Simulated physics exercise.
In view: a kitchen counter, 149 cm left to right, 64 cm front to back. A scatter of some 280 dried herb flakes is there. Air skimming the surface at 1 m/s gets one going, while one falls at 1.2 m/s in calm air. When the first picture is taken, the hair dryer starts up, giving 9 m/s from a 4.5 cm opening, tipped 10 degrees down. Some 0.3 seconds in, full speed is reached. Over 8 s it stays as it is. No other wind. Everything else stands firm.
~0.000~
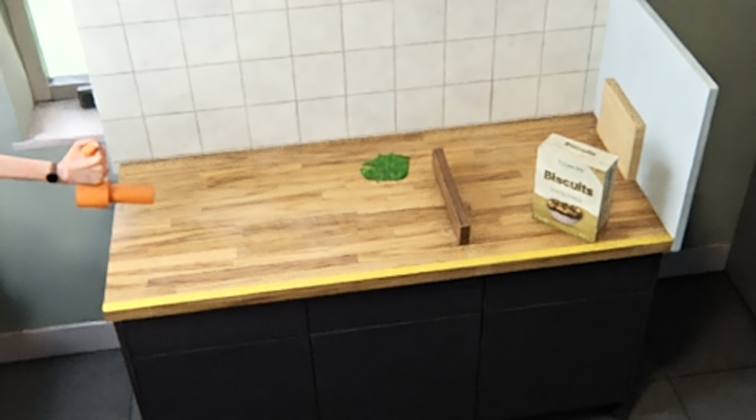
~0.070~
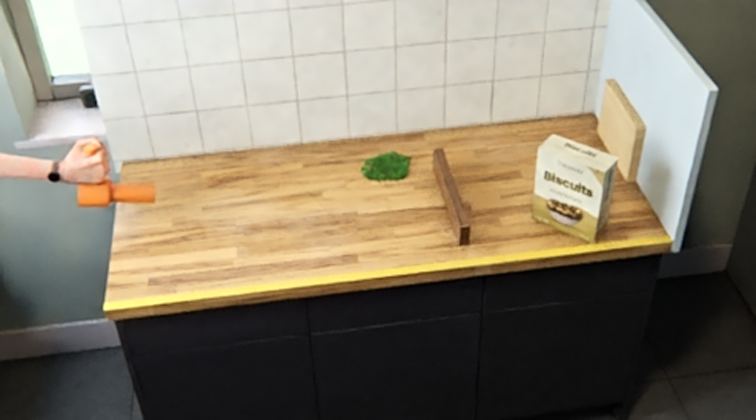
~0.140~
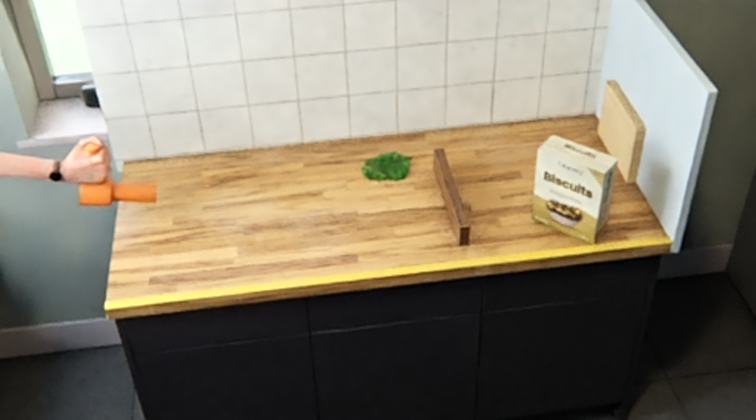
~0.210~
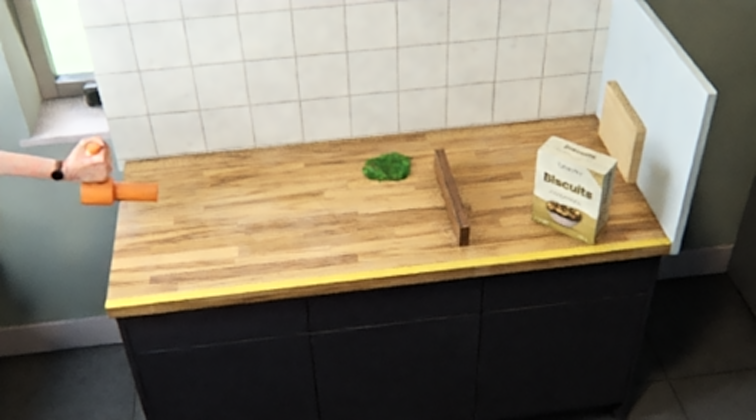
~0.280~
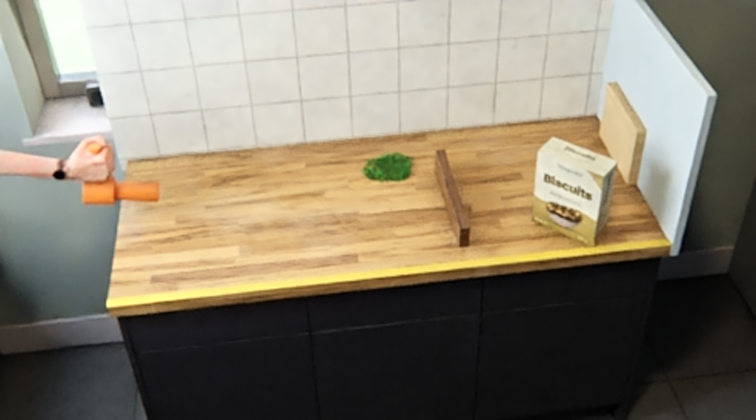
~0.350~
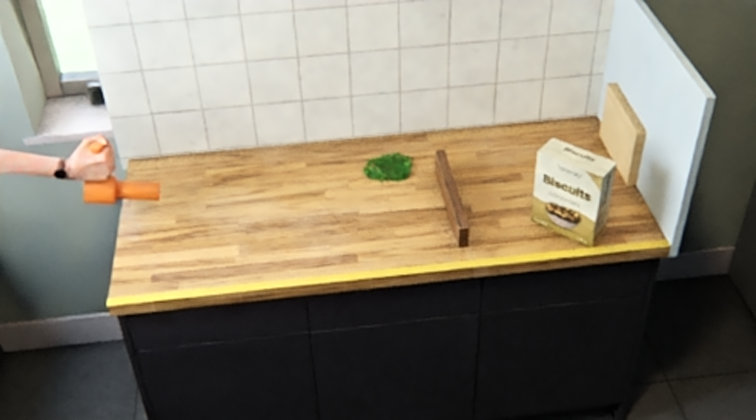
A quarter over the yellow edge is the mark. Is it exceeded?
No, it is not passed.
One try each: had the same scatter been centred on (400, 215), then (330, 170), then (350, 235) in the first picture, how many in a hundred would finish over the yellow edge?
Results, one try each: 100 %, 2 %, 90 %.
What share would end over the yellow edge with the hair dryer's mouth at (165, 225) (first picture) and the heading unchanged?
You'd be looking at something like 0 in a hundred.
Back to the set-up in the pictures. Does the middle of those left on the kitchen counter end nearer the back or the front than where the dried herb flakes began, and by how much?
Drift: Rearward direction, about 15 cm.
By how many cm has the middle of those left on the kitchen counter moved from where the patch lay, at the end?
The middle is roughly 65 cm from where it started.
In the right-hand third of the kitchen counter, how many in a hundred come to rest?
Roughly 100 %.
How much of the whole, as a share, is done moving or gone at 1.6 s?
I reckon around 25 per cent.
After 1.6 s, 0 % are over the yellow edge; the middle of those still in play is near (578, 121); 24 % have settled or left.
After 2.6 s, 0 % are over the yellow edge; the middle of those still in play is near (585, 122); 40 % have settled or left.
After 4.4 s, 1 % are over the yellow edge; the middle of those still in play is near (589, 125); 49 % have settled or left.
After 8.0 s, at the end, 2 % are over the yellow edge; the middle of those still in play is near (589, 125).
